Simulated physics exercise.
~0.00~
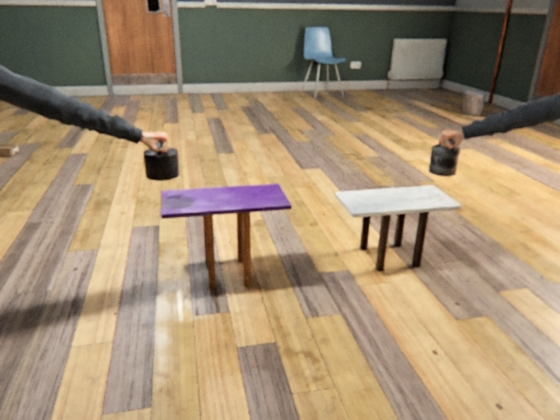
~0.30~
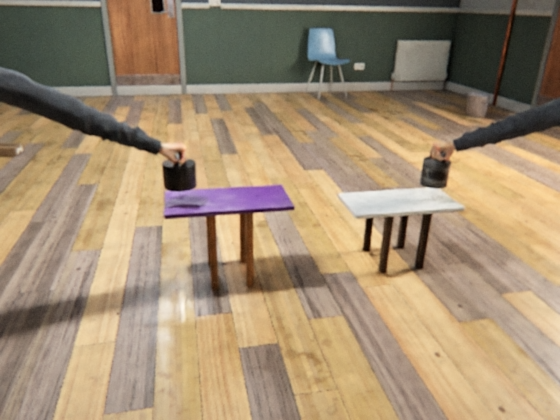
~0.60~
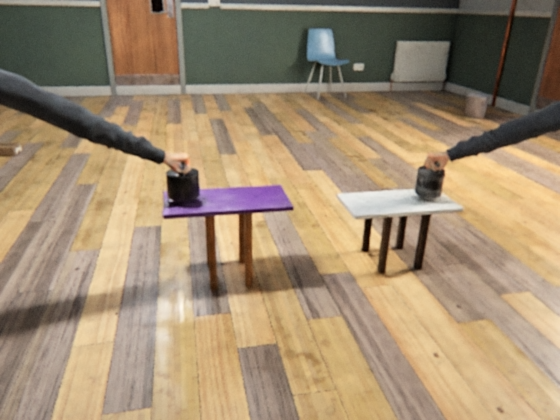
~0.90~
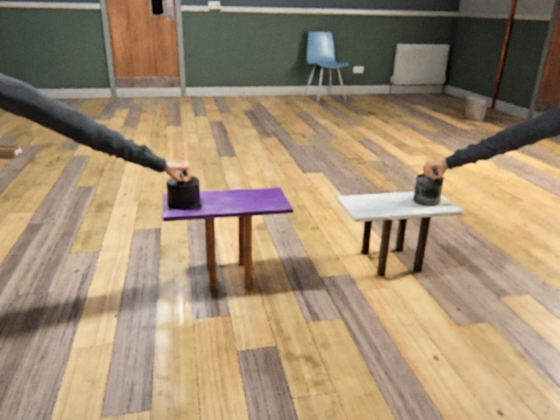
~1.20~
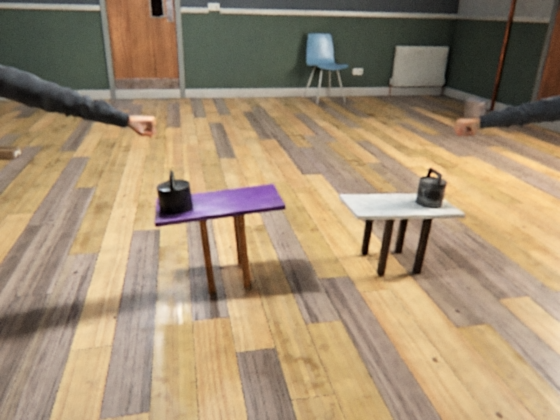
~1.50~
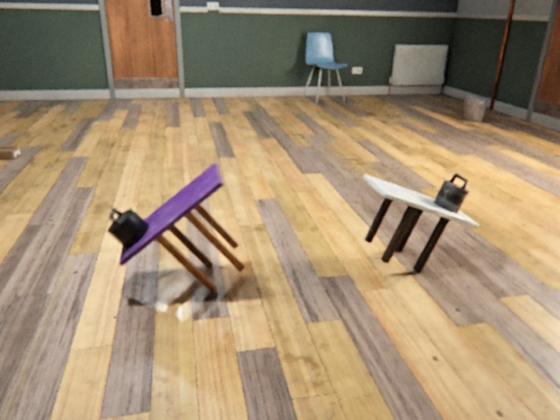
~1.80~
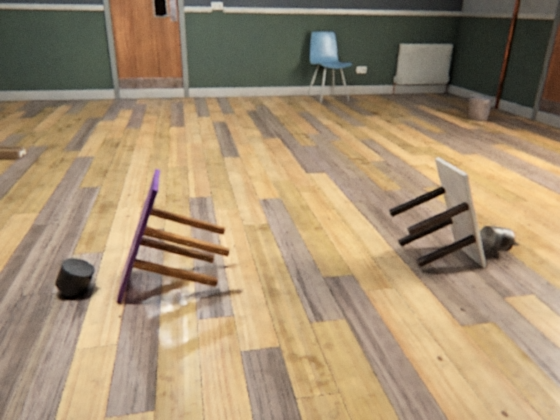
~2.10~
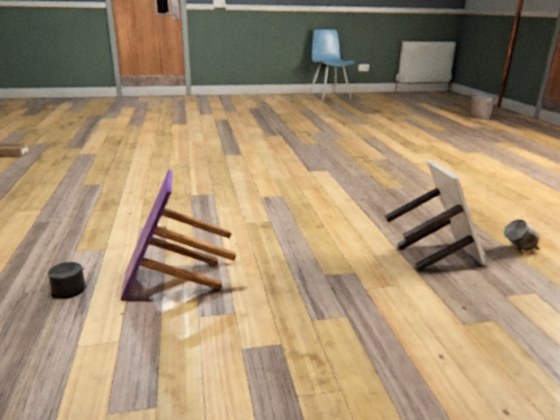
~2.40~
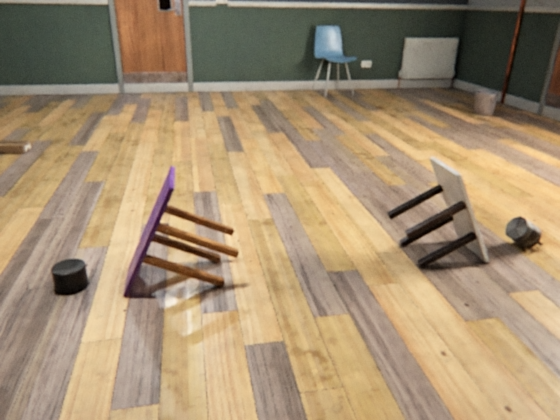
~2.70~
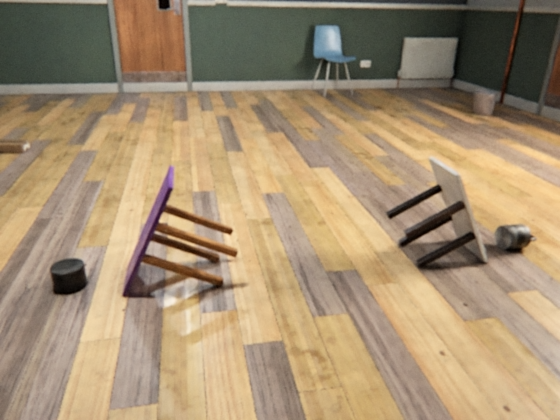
Two arms reach in from the left and right sides of a room with a patchy wooden plank floor, seen from slightly above, each holding a dark, handled metal pot over a small table. The hands lower the pots onto the outer ends of a purple table on the left and a pale grey one on the right, then let go and draw back. Both tables tip outward, the purple one to the left and the pale one to the right, and the pots slide off. The tables end up toppled with their legs pointing inward, while the pots lie on the floor beyond them.
